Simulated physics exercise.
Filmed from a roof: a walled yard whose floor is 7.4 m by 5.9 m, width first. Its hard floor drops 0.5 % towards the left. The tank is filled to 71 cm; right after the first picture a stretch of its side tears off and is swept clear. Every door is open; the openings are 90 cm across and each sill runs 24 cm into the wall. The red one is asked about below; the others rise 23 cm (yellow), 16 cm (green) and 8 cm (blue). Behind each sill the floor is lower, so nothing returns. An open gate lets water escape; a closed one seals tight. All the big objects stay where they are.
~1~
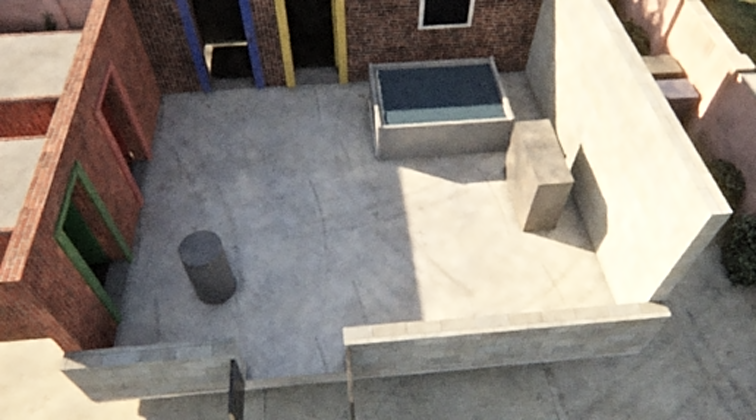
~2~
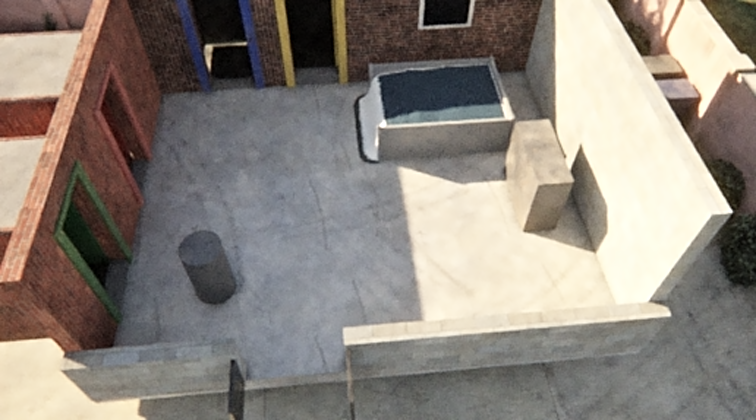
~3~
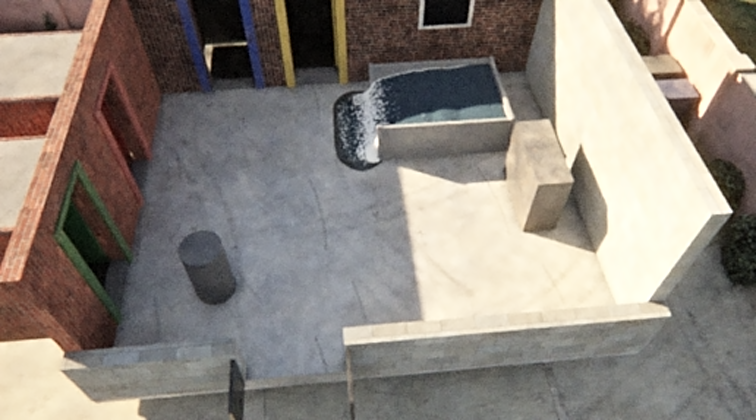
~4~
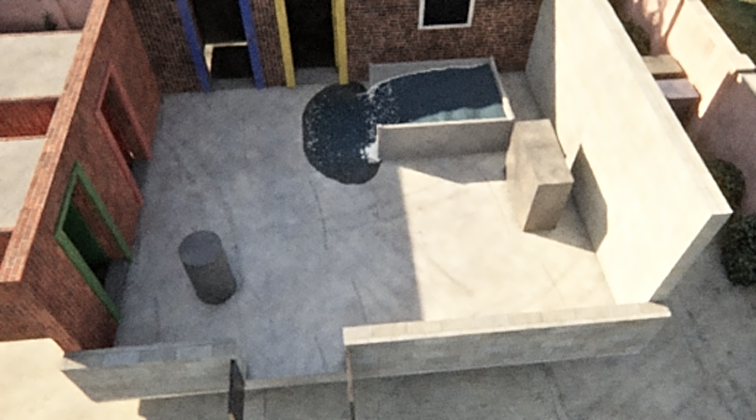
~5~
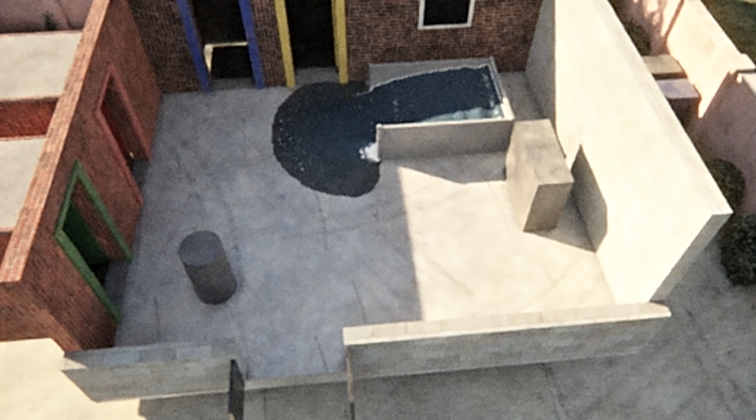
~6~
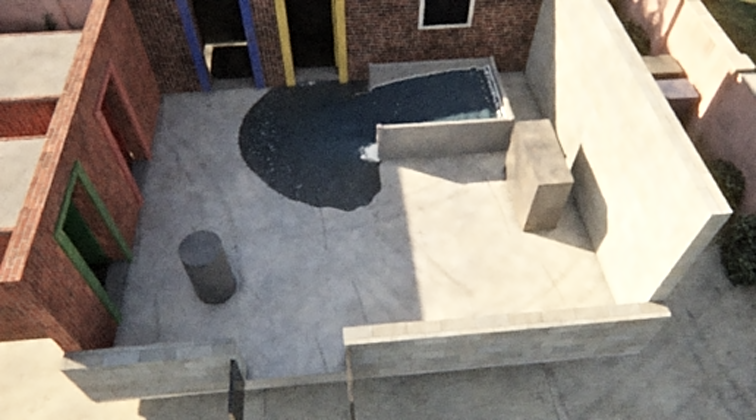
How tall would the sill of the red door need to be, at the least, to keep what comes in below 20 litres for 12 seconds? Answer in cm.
It would have to be roughly 22 cm high.
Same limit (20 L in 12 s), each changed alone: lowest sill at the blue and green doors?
Roughly 13.0 cm at blue and 13.0 cm at green.
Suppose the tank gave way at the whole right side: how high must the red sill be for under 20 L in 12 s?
About 6.5 cm.
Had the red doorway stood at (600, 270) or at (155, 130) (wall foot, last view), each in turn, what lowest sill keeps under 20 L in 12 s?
Roughly 9.5 and 28 cm.
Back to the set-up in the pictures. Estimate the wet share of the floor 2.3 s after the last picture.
Near 45 per cent is wet.
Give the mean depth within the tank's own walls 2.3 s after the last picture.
Some 16 cm.
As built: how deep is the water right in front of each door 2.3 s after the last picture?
In cm: Yellow 12, green 17, blue 11, red 22.
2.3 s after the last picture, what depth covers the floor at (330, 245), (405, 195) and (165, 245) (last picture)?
In that order: 1, 0 and 8 cm.
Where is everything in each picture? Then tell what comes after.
The first picture shows still water, 71 cm deep, in the tank at (438, 94); the red door at (126, 140) is dry.
In the second picture, the gap is at (376, 118), the front 0.3 m out at (366, 157); the back of the tank holds 71 cm.
In the third picture, the front is at (343, 156), 0.7 m from the gap at (376, 119); 1.1 m2 of floor is wet, 71 cm left at the back.
In the fourth picture, the front is at (310, 154), 1.3 m from the gap at (376, 120); 2.6 m2 of floor is wet, 71 cm left at the back.
In the fifth picture, the gap is at (376, 120), the front 1.9 m out at (277, 128); the back of the tank holds 66 cm.
In the sixth picture, water pours out at (376, 120) and has run 2.5 m, to (244, 144); about 6 cm deep outside, 60 cm at the back; the red door at (126, 140), 4.3 m from the gap, is still 1.8 m from the nearest water.
Then, 0.7 s after the last picture water covers 35 % of the floor, deepest (28 cm) near (367, 136); 9 cm at the red door, 2 litres in over its 6 cm sill.
Then, 2.3 s after the last picture water covers 45 % of the floor, deepest (34 cm) near (170, 104); 22 cm at the red door, 156 litres in over its 6 cm sill.
Then, 11.3 s after the last picture water covers 95 % of the floor, deepest (9 cm) near (508, 306); 6 cm at the red door, 263 litres in over its 6 cm sill.
At the red door as built, the water peaked near 25 cm, 1.9 s after the last picture.
With a sill of 18.5 cm, 46 litres would have come in within the 12 s; with 25 cm, 5 litres. So under 20 litres takes about 22 cm.
